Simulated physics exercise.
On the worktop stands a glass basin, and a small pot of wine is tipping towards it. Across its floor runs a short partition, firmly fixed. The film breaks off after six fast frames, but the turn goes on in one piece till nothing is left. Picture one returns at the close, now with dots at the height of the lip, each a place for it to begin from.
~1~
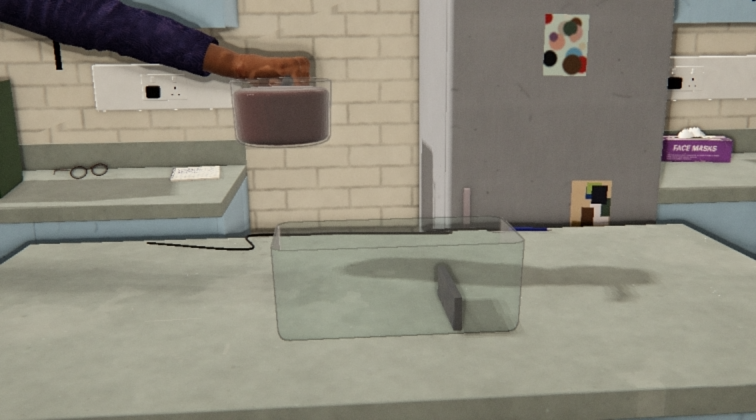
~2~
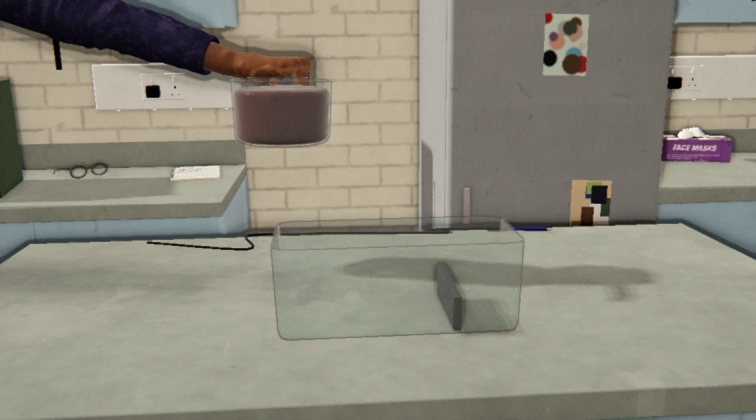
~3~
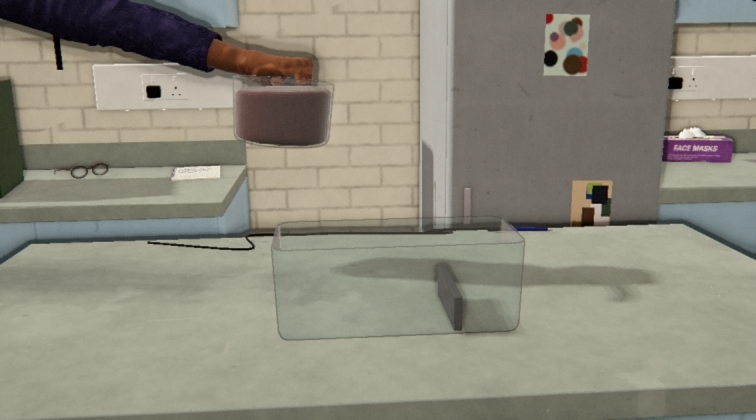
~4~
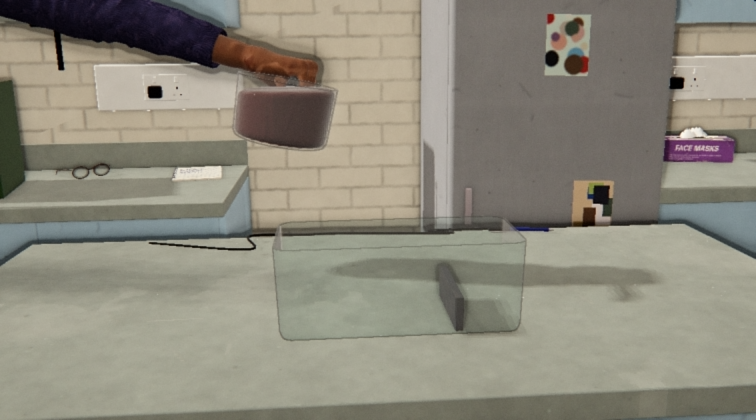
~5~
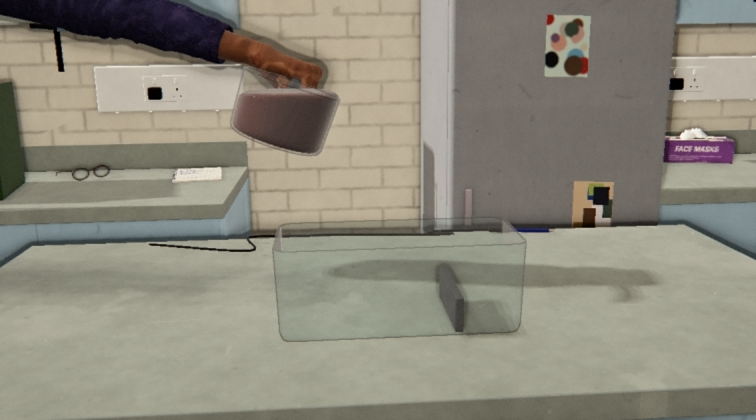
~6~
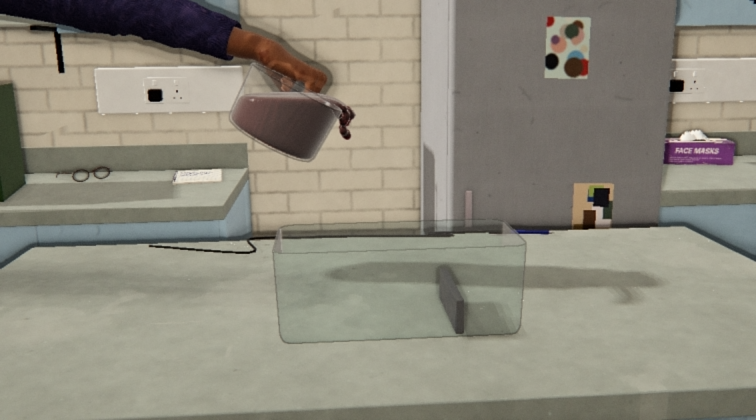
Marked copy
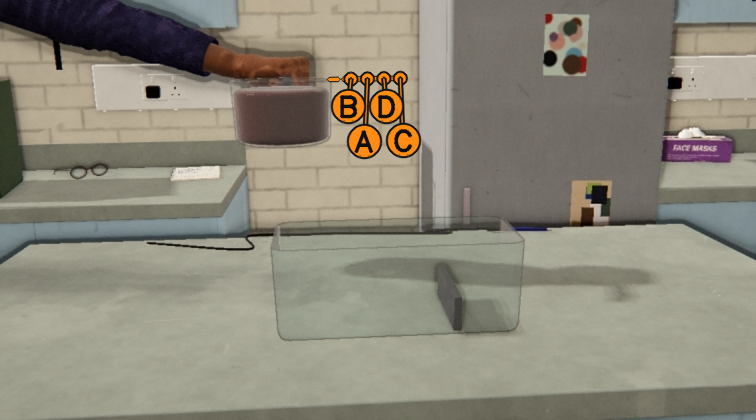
In a laboratory, a hand tilting a clear pot of dark reddish liquid rightward above a glass basin, liquid emerging over its lip.
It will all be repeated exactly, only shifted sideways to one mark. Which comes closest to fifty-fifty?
D.
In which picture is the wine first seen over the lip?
Picture 5.
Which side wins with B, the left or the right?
More ends on the left.
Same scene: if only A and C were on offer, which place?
That is place C.
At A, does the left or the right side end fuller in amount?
More ends on the left.
On the marked copy, A at (367, 78); B at (350, 79); C at (400, 78); D at (383, 78).
With A, about 81 % ends left of the wall and 18 % right of it.
With B, about 96 % ends left of the wall and 3 % right of it.
With C, about 35 % ends left of the wall and 64 % right of it.
With D, about 52 % ends left of the wall and 47 % right of it.
